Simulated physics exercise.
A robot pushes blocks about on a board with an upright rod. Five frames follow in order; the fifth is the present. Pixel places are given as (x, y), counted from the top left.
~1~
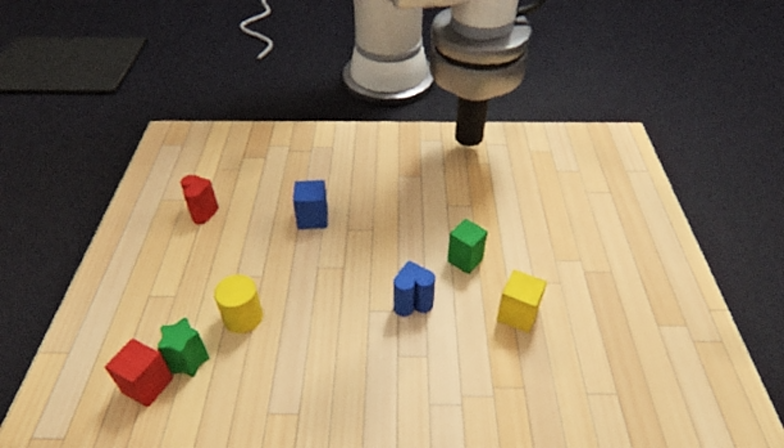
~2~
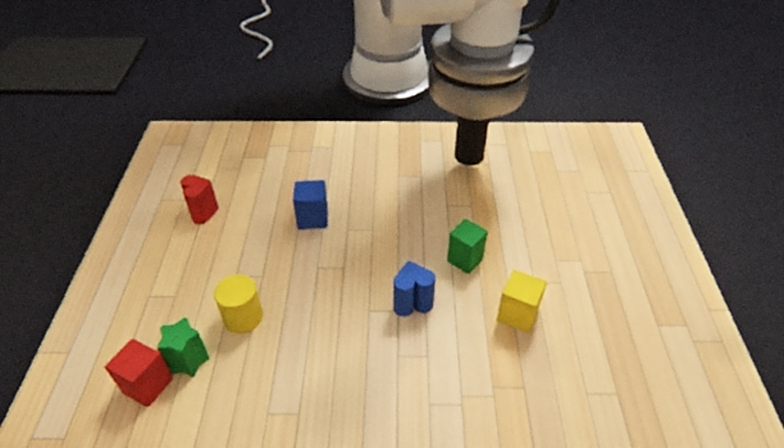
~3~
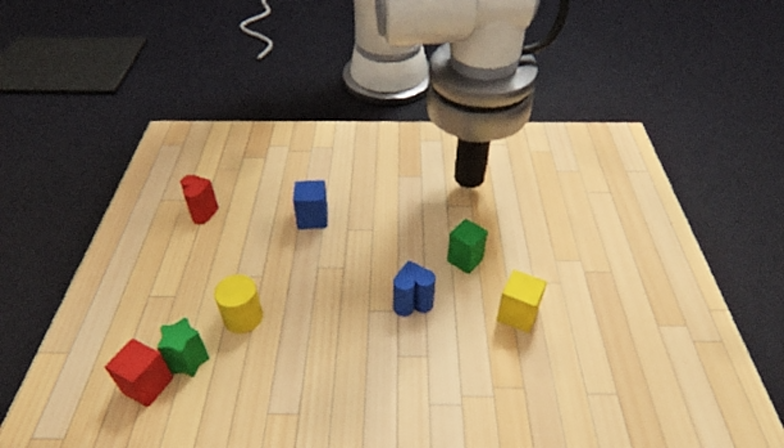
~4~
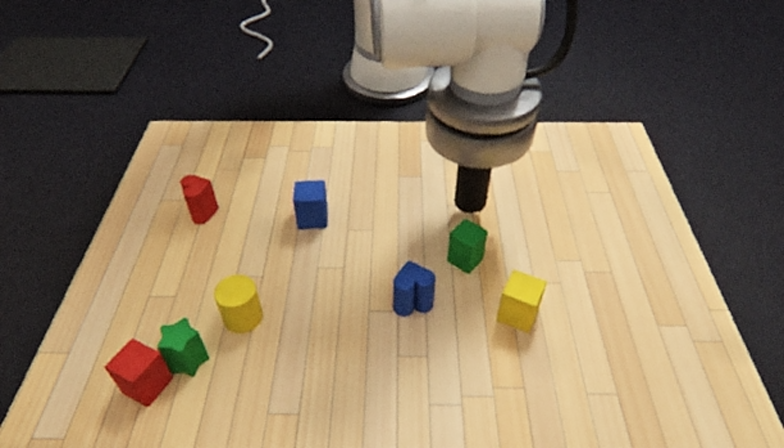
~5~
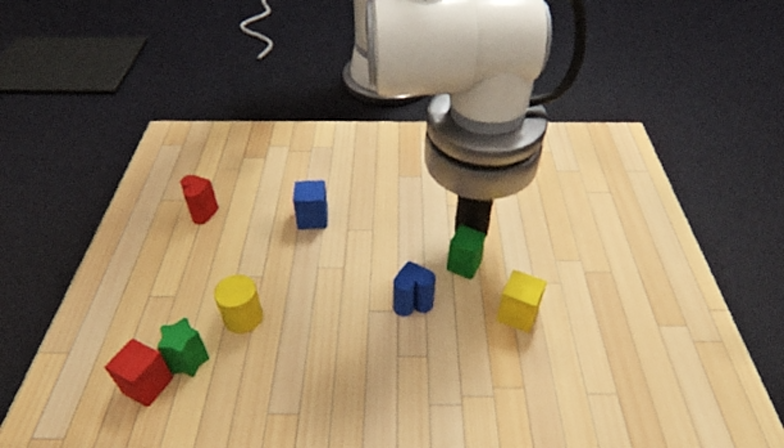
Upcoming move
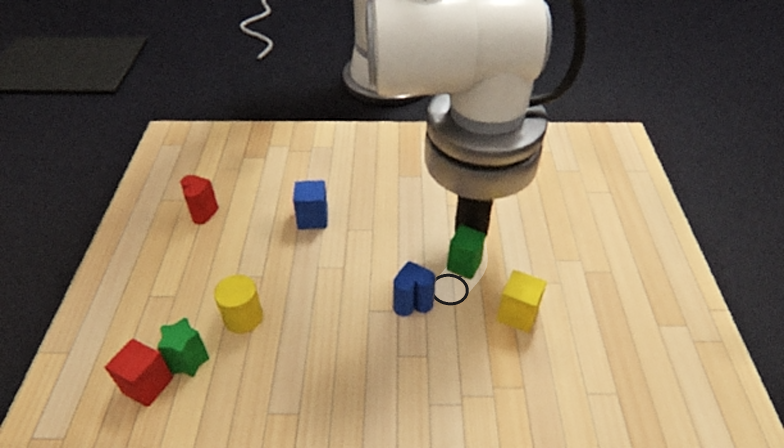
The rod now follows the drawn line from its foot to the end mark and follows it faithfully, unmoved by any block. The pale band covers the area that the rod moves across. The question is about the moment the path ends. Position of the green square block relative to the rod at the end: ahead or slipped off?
It sits in front of the rod.
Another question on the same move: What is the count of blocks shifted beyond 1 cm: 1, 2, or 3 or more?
Number moved: 1.
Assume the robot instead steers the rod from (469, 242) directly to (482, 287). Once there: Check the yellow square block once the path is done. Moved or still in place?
It keeps its position.
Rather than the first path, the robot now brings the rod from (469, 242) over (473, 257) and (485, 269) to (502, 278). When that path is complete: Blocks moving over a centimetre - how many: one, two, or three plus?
It will shift just one block.
The drawn path runs from (469, 242) by way of (470, 259) and (462, 275) to (449, 289).
The first path, step by step. Halfway along, rod (469, 256); green square block (461, 264).
At the end, rod (451, 277); blue heart block not moved; green square block (449, 289), turned 15° anticlockwise.
